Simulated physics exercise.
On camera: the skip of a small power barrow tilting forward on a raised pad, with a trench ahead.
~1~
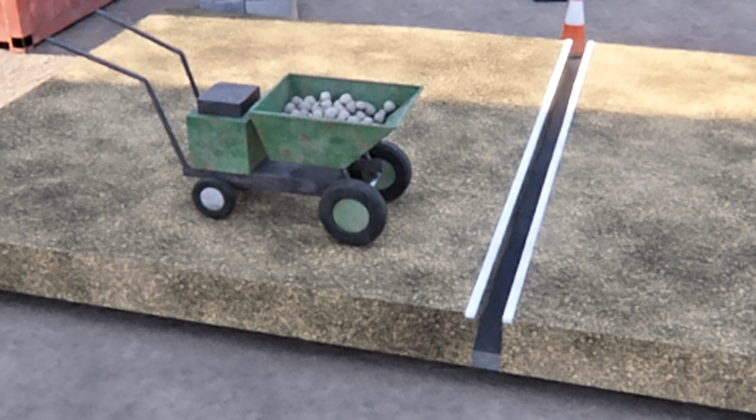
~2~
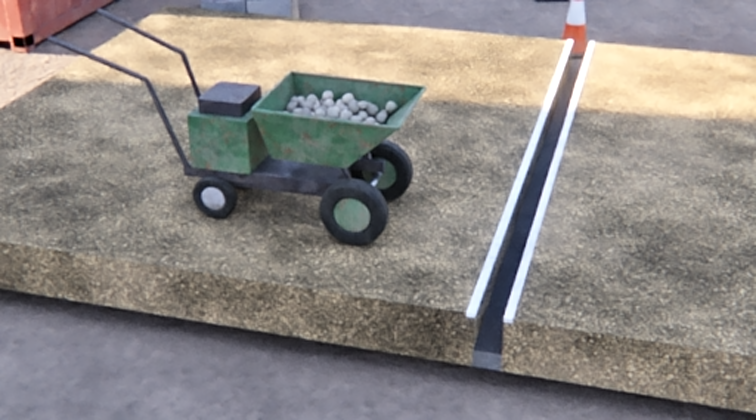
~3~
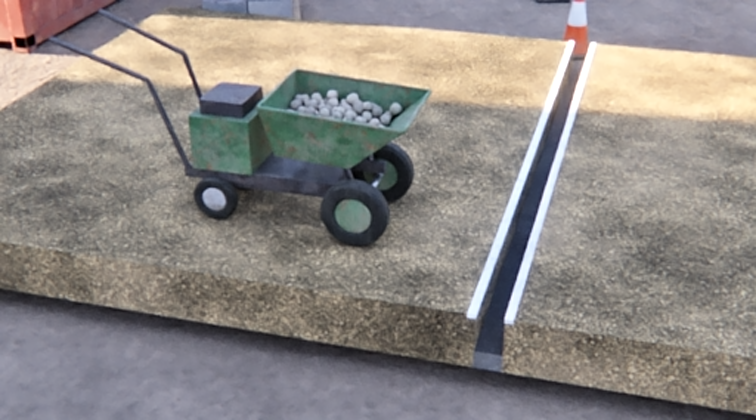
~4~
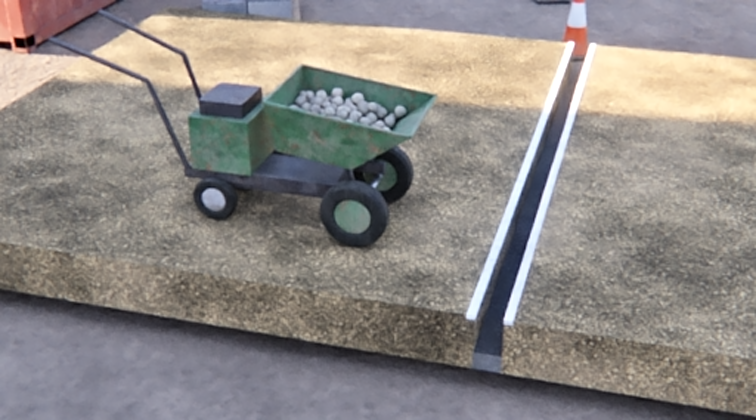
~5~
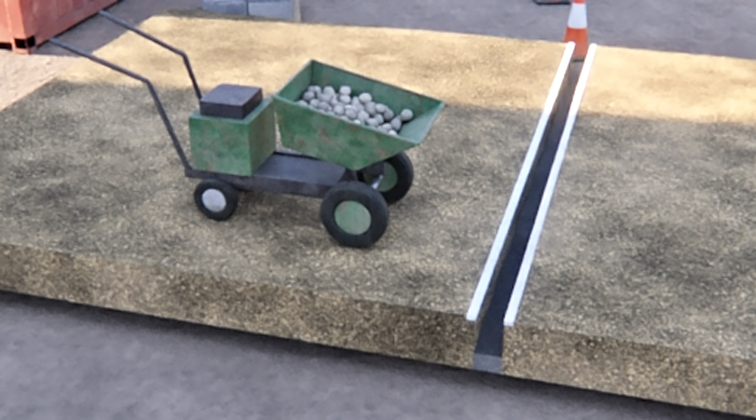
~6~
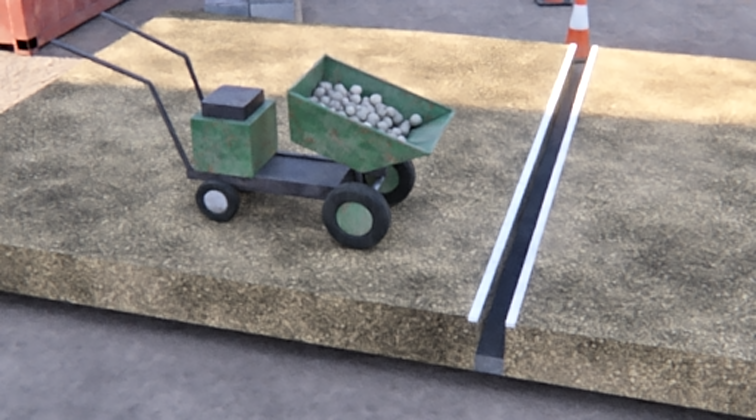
At the start, a green power barrow loaded with rounded stones stands on a raised gravelly pad, its skip level, left of a narrow, white-edged trench. The skip then tilts gradually forward to the right, its back rising until it is clearly tipped, while the wheels stay in place.
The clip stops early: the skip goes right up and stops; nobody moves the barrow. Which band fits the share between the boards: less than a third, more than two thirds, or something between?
The trench takes between a third and two thirds.
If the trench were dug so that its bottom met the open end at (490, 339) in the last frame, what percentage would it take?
Some 40 per cent.
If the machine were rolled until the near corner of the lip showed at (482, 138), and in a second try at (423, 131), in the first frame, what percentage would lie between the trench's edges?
Roughly 0 per cent, and 60 per cent.
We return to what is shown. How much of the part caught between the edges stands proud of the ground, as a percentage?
It comes to 5 per cent or so.
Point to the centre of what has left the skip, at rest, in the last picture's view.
Roughly at (513, 253).
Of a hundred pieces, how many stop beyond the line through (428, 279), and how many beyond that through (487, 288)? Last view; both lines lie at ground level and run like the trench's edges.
The first gives 80 %, the second 60 %.
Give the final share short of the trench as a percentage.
Roughly 20 in a hundred.
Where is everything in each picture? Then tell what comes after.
Lip of the skip near (395, 128), level; top of the load near (319, 112), river pebbles; first edge of the trench near (481, 283); far edge near (517, 288), the trench under half as wide as the skip, and about as deep as wide, in the first picture.
Lip of the skip near (398, 129), level; top of the load near (321, 111), in the second picture.
Lip of the skip near (403, 132), tipped barely; top of the load near (315, 116), in the third picture.
Lip of the skip near (409, 137), tipped a little; top of the load near (320, 114), in the fourth picture.
Lip of the skip near (418, 144), tipped a little; top of the load near (323, 108), in the fifth picture.
Lip of the skip near (429, 154), tipped clearly; top of the load near (328, 111); first edge of the trench near (484, 287); far edge near (520, 292), in the sixth picture.
Shortly afterwards, skip tipped steeply; the whole lot in the skip.
Next, skip tipped right over; near two thirds in the skip; near a quarter short of the trench; a little in or heaped over the trench.
Some moments later, skip tipped right over; near a quarter in the skip; near a quarter short of the trench; near half in or heaped over the trench; a little beyond it.
In the end, skip tipped right over; near a quarter in the skip; near a quarter short of the trench; near half in or heaped over the trench; a little beyond it.
